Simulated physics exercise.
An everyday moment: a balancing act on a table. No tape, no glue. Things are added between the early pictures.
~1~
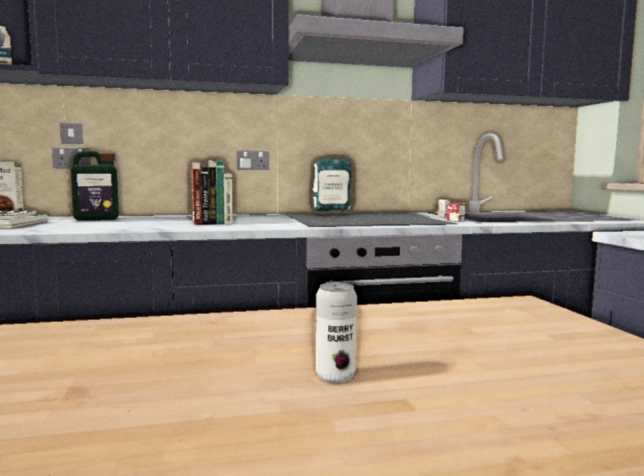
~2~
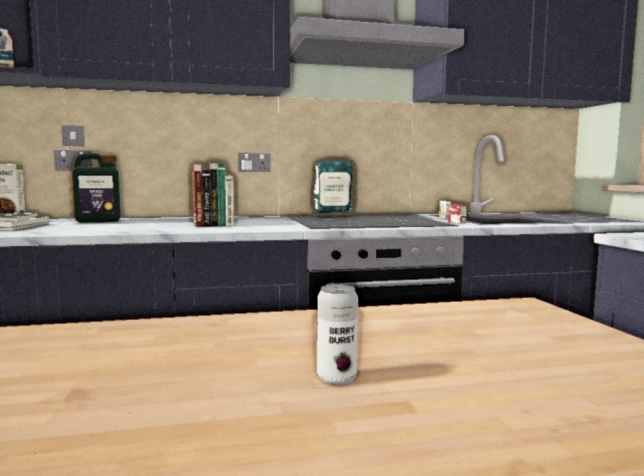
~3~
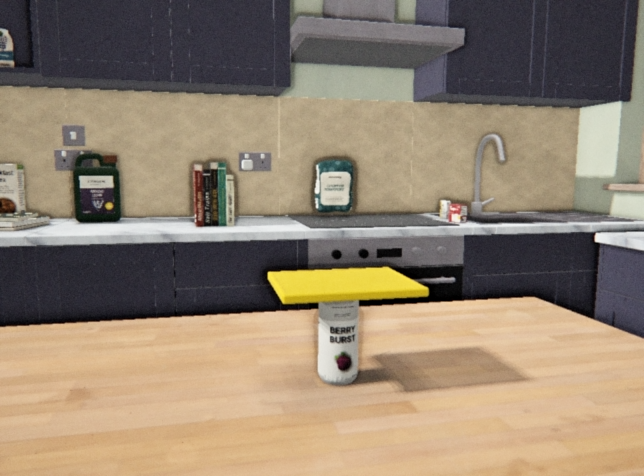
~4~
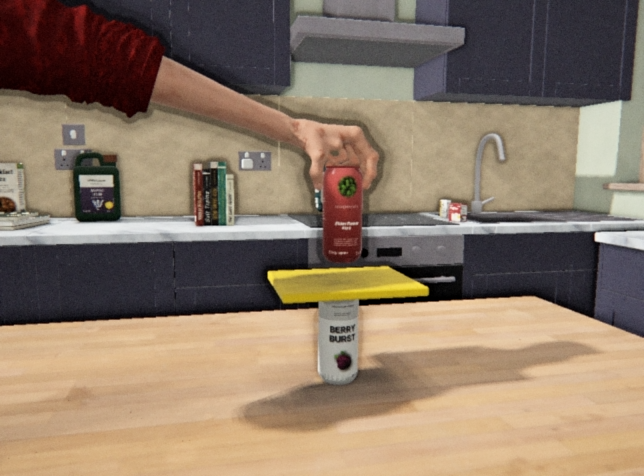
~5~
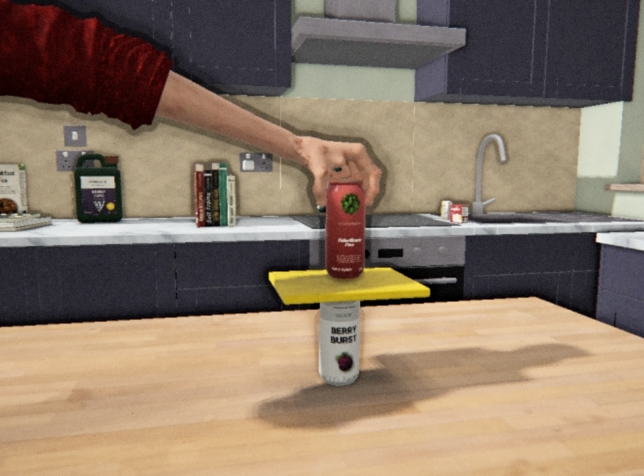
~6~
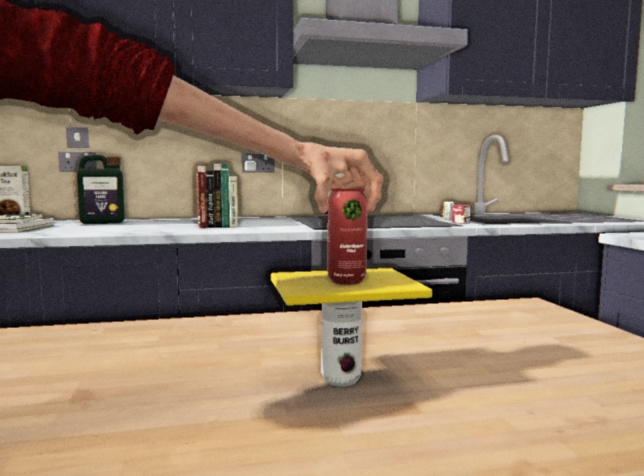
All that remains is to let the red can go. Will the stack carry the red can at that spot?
It keeps its balance.
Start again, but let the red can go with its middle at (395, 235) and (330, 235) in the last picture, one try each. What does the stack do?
First, it comes apart; second, it keeps its balance.
Then, 0.20 s after the last picture, nothing has stirred.
Then, 0.50 s after the last picture, red can resting near (347, 236).
At rest, all 3 in place. Seen from the same camera at the end, red can near (347, 236). The stack holds.
